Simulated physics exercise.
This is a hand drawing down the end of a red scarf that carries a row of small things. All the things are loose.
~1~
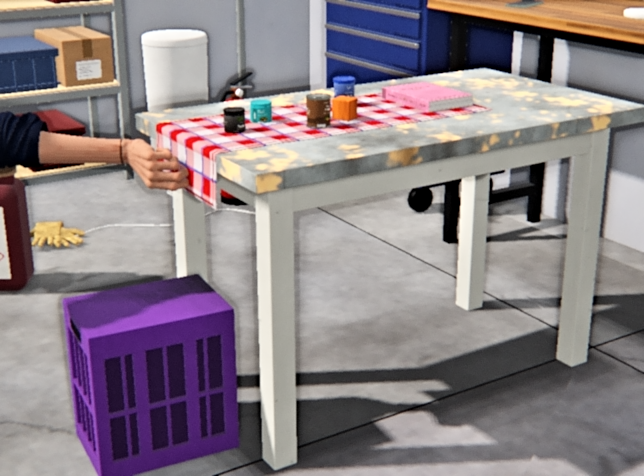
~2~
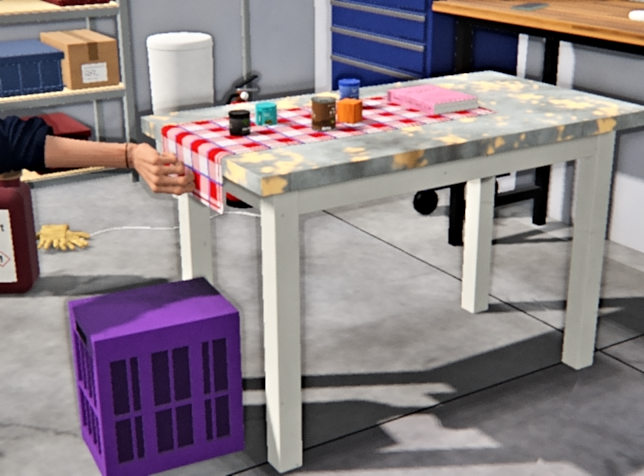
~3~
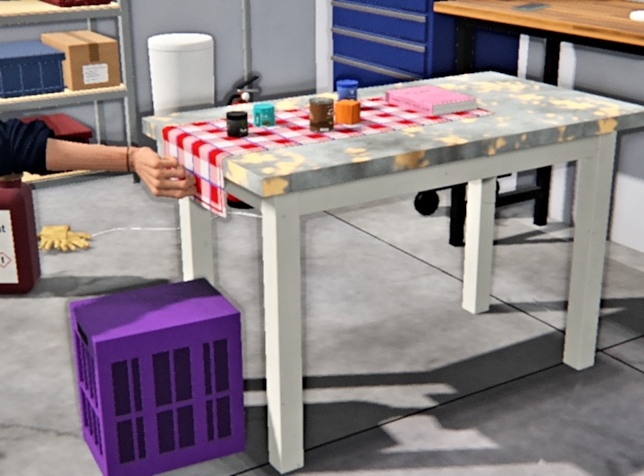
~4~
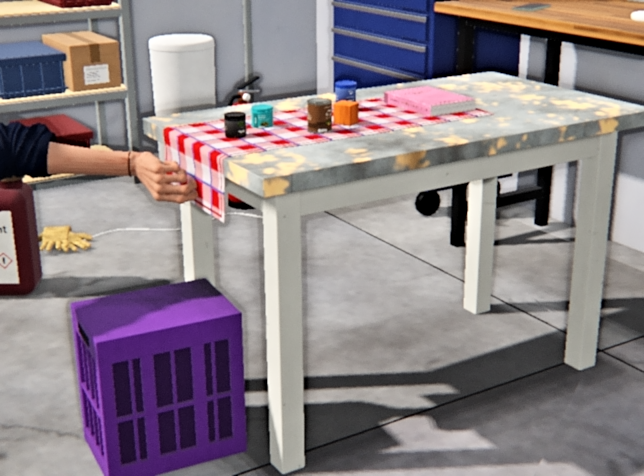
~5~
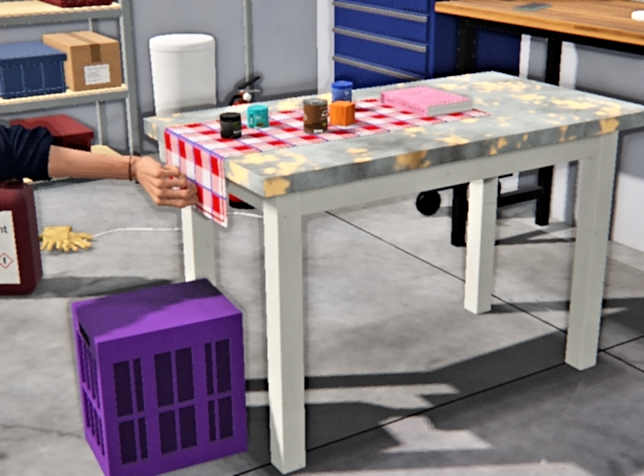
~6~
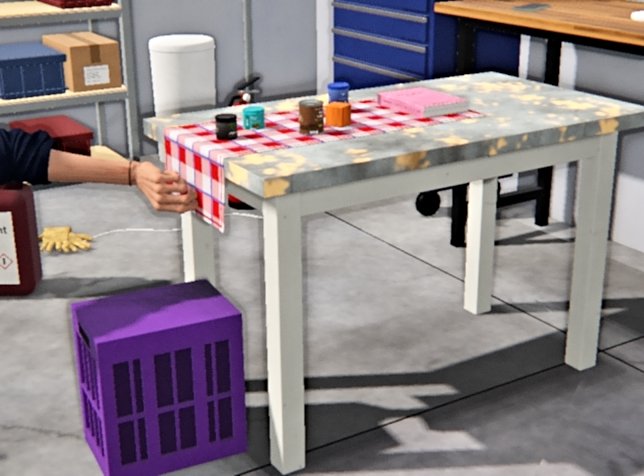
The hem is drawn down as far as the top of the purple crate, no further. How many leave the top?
The count of fallen things is two.
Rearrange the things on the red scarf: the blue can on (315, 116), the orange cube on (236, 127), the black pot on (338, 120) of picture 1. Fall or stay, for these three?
The blue can stays on, the orange cube is carried off, the black pot does not fall.
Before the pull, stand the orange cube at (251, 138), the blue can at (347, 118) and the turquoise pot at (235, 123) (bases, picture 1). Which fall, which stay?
The orange cube drops off, the blue can survives, the turquoise pot drops off.
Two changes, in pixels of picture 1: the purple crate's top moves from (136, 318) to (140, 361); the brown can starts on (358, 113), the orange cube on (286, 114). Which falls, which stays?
The brown can holds on, the orange cube drops off.
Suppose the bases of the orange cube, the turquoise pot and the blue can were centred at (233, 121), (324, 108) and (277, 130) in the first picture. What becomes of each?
The orange cube is carried off, the turquoise pot survives, the blue can goes over.
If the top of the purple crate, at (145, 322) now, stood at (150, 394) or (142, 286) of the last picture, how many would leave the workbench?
Over the edge go 4 and 1.
Early on, hem near (196, 249); black pot gone.
Midway, hem near (197, 284); black pot gone.
Near the end, hem on the crate; black pot and turquoise pot gone.
Finally, hem on the crate; black pot and turquoise pot gone. It carries off two.
